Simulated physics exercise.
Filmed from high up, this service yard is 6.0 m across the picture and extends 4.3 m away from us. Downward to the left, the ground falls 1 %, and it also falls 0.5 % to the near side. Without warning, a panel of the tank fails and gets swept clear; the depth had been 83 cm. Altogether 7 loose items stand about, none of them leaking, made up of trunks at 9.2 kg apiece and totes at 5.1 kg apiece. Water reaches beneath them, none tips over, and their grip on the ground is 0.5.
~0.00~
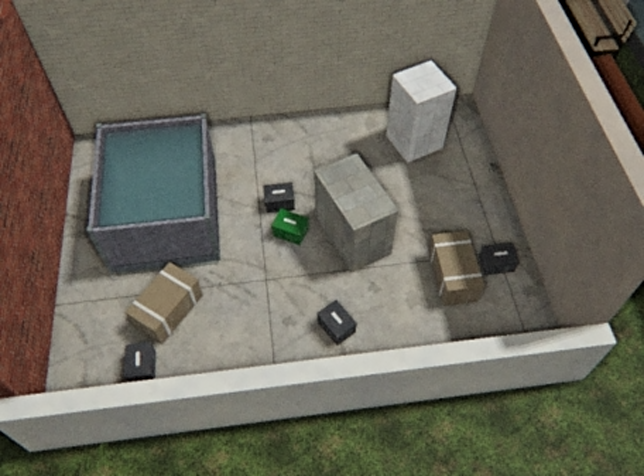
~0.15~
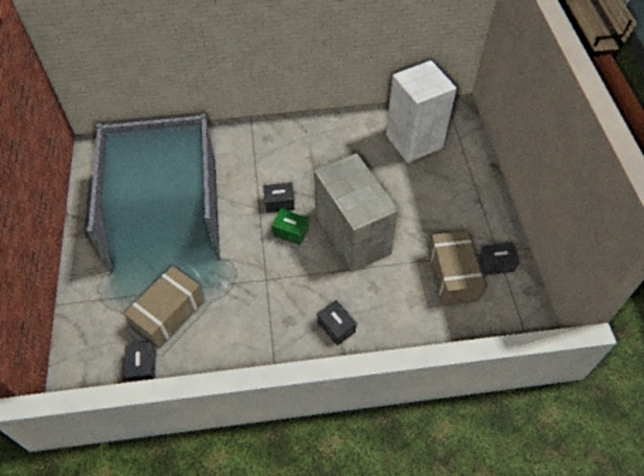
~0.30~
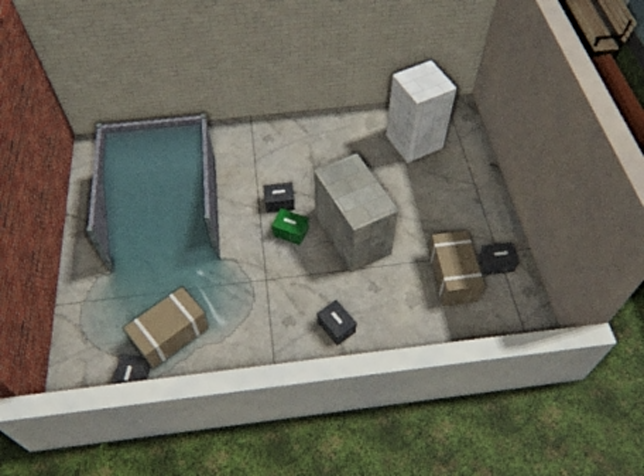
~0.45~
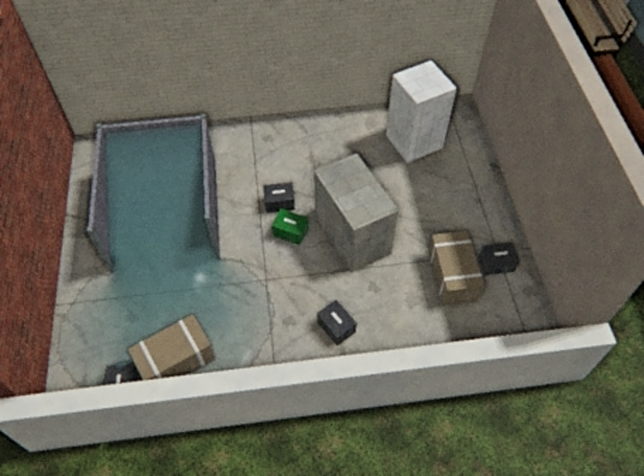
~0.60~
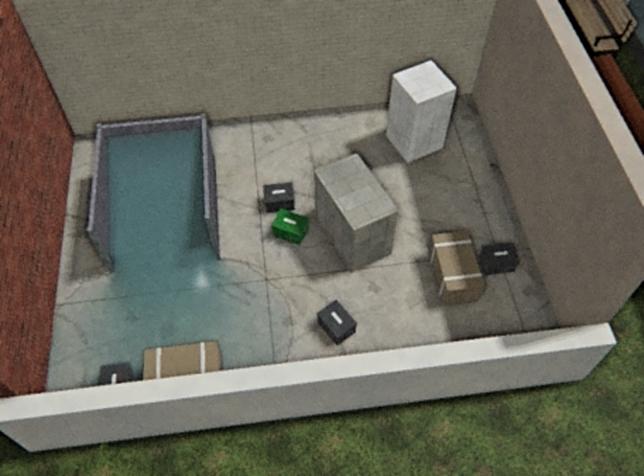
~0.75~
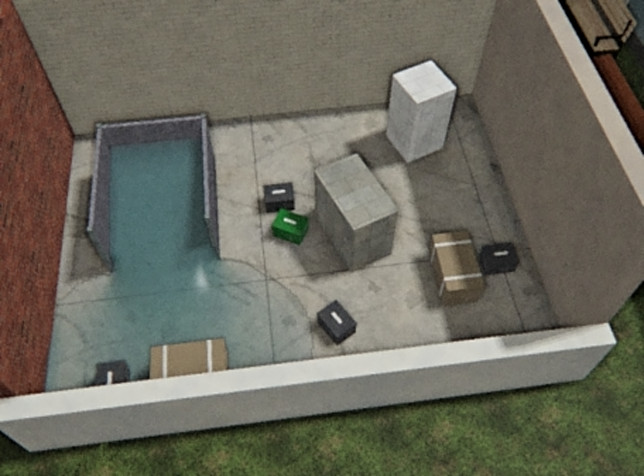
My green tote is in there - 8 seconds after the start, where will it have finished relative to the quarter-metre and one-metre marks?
It finishes between the marks.
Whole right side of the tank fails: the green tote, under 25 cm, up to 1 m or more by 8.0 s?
If that happened, the green tote winds up well away.
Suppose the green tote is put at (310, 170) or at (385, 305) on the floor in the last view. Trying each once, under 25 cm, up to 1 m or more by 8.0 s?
Respectively: It edges along somewhat; it is shoved a long way.
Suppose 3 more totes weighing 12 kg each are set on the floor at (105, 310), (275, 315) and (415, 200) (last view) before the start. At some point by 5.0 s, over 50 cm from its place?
In sequence: Goes beyond; goes beyond; stays within.
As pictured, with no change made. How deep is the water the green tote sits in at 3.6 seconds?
Depth approx. 4 cm.
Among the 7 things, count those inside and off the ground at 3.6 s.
At that instant the tally stands at 4.
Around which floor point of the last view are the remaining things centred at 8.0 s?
They average out to somewhere around (335, 192).
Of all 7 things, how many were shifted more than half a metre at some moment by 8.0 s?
7.
After 1.6 s the green tote is near (290, 222), 0.0 m from its start, aground; 2 afloat.
After 3.6 s the green tote is near (271, 210), 0.3 m from its start, aground; 4 afloat.
After 5.6 s the green tote is near (242, 210), 0.7 m from its start, aground; 4 afloat.
After 8.0 s the green tote is near (241, 241), 0.7 m from its start, afloat; 7 afloat.
